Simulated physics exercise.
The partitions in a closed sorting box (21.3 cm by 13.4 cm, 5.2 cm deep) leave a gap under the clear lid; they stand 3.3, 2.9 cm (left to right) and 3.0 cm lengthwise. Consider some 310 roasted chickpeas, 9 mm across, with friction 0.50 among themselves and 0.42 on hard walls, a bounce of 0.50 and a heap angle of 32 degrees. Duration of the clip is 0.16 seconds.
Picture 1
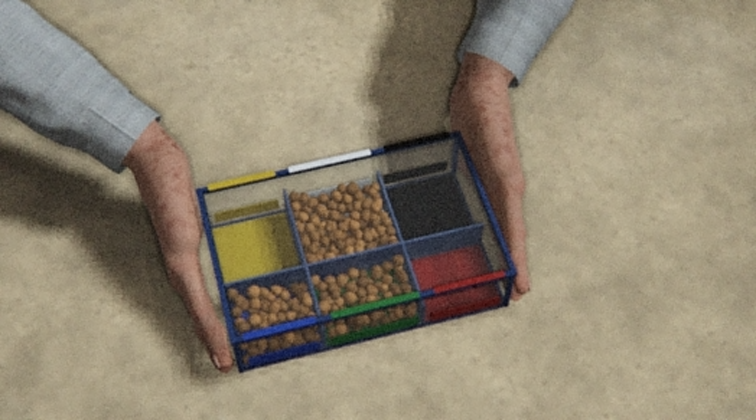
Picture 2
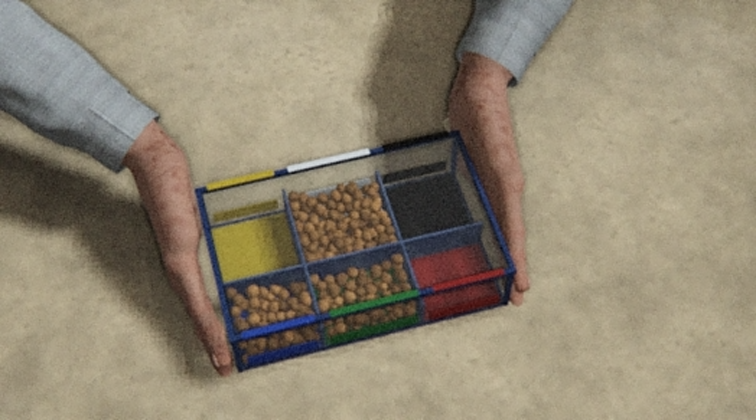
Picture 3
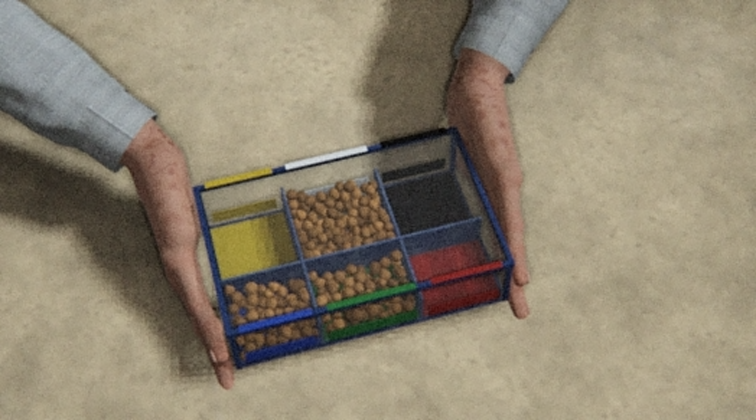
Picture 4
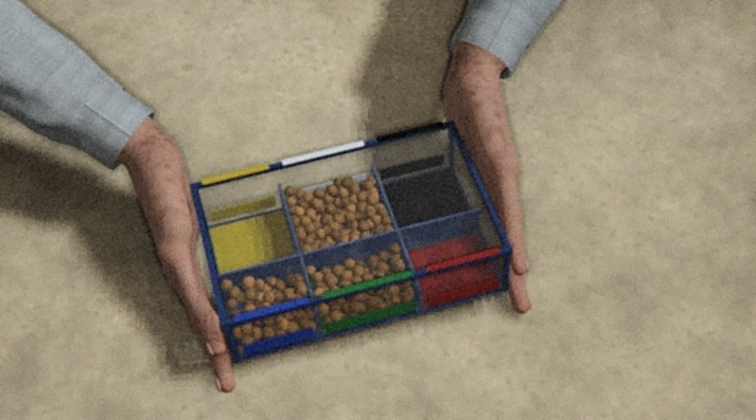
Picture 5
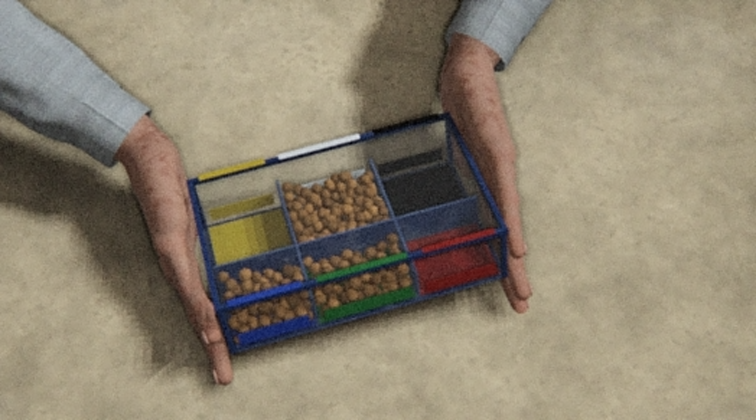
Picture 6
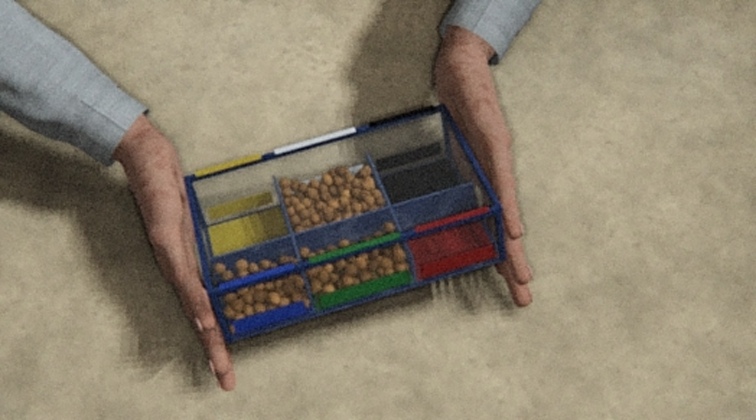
The clip opens with two hands holding a clear-lidded sorting box nearly level, with chickpeas in its white, blue and green compartments and the yellow, black and red ones empty. The hands gradually tilt the box, raising its front side and revealing more of the front wall, while the chickpeas stay in the same three compartments.
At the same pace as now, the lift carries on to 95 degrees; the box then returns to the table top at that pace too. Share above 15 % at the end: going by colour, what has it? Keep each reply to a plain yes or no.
Here goes: Red compartment no; blue compartment no; green compartment no; yellow compartment yes; white compartment yes; black compartment no.
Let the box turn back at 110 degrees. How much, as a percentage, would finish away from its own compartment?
45 percent.
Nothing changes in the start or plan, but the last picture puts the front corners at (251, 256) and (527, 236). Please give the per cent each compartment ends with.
By the end, red has 0%, blue has 5%, green has 5%, yellow has 0%, white has 35% and black has 50%.
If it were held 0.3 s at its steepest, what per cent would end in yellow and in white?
You'd end up with yellow at 30 per cent and white at 60 per cent.
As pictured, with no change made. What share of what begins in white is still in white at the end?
Around 90 per cent of it.
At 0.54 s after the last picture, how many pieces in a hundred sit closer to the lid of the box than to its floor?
Something like 50 percent of the pieces.
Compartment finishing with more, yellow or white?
Result: White has more.
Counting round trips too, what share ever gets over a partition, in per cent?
I'd say near 40 percent of them.
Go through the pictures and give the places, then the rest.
The first frame shows box tilt 0 degrees, front corners at (235, 339) and (511, 272); blue 25 %, green 25 %, white 50 %.
The second frame shows box tilt 1 degrees, front corners at (234, 337) and (510, 269).
The third frame shows box tilt 3 degrees, front corners at (231, 332) and (508, 262), lowest corner left back.
The fourth frame shows box tilt 7 degrees, front corners at (227, 322) and (506, 249), lowest corner left back.
The fifth frame shows box tilt 12 degrees, front corners at (220, 307) and (502, 230), lowest corner left back.
The sixth frame shows box tilt 18 degrees, front corners at (213, 291) and (496, 208), lowest corner left back; blue 25 %, green 25 %, white 50 %.
Then, 0.54 s after the last picture, tilt 95 degrees; blue 20 %, green 20 %, yellow 5 %, white 55 %.
Then, 0.90 s after the last picture, tilt 41 degrees; blue 10 %, green 5 %, yellow 25 %, white 60 %.
Then, 1.35 s after the last picture, tilt 0 degrees; blue 10 %, green 5 %, yellow 25 %, white 60 %.
In the end, red 0 %, blue 10 %, green 5 %, yellow 25 %, white 60 %, black 0 %.
